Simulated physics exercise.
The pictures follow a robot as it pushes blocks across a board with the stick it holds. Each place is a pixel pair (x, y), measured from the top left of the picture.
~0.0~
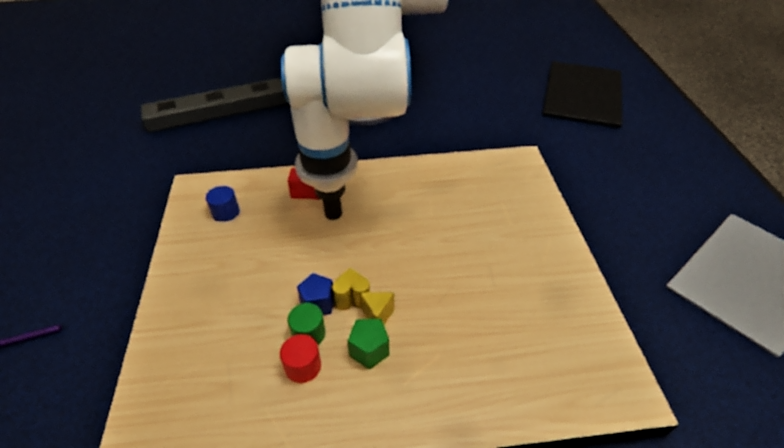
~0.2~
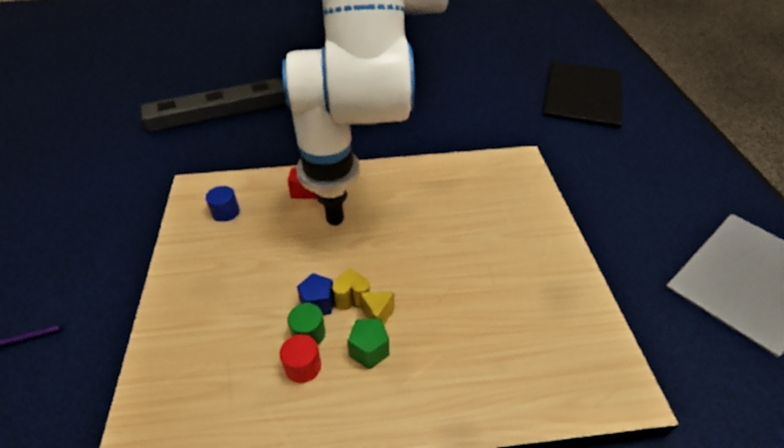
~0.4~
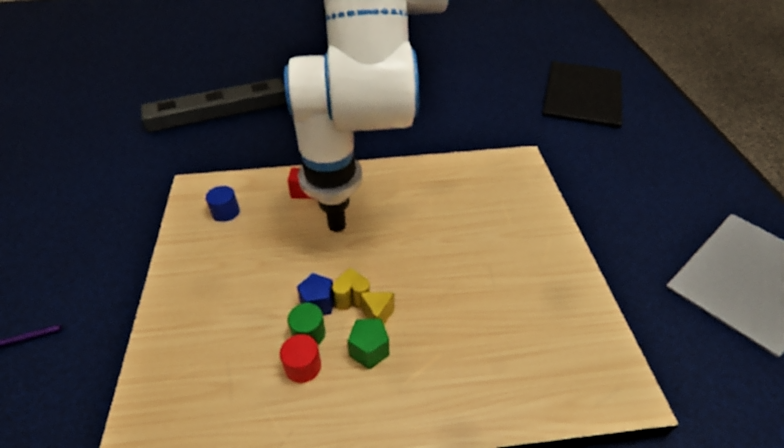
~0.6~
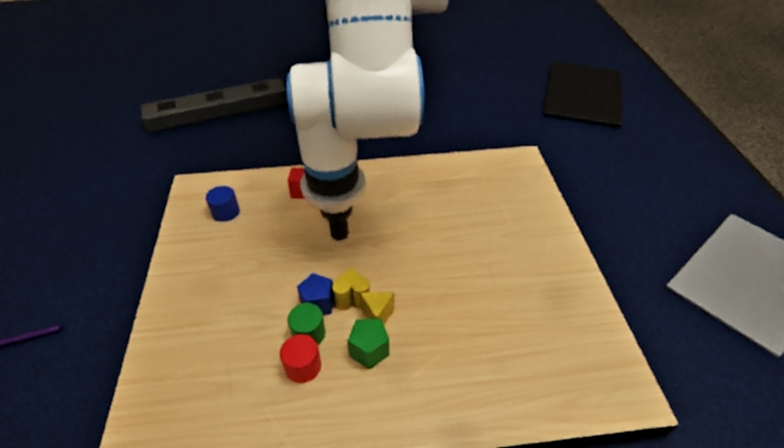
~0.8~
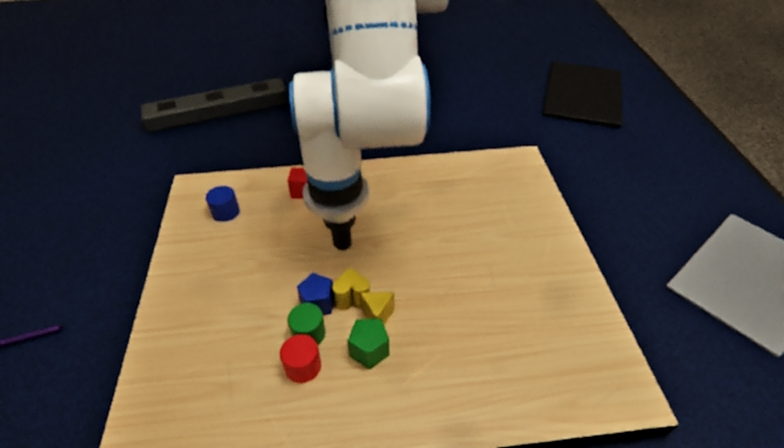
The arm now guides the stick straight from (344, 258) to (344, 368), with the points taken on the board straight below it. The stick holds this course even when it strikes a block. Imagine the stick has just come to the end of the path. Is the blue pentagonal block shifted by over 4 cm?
My answer is no.
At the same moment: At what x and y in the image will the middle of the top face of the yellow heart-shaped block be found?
At pixel (368, 326).
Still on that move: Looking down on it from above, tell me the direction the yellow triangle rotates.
Anticlockwise.
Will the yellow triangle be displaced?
My answer is yes.
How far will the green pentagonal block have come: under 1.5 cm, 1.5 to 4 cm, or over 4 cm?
Shift of 1.5 to 4 cm.
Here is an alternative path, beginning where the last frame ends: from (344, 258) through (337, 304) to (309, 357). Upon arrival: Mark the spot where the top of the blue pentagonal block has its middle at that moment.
Put as a pixel place, it's (301, 296).
What follows on the original path. One third of the way, stick (343, 278); yellow heart-shaped block (352, 291), turned 15° clockwise; yellow triangle (379, 306), turned 30° anticlockwise.
Two thirds of the way, stick (343, 314); yellow heart-shaped block (365, 321), turned 30° anticlockwise; green pentagonal block (378, 347), turned 35° clockwise; yellow triangle (398, 318), turned 70° anticlockwise.
At the end, stick (342, 356); blue pentagonal block unmoved; yellow heart-shaped block (368, 326), turned 40° anticlockwise; green pentagonal block (385, 352), turned 35° clockwise; yellow triangle (401, 319), turned 75° anticlockwise.
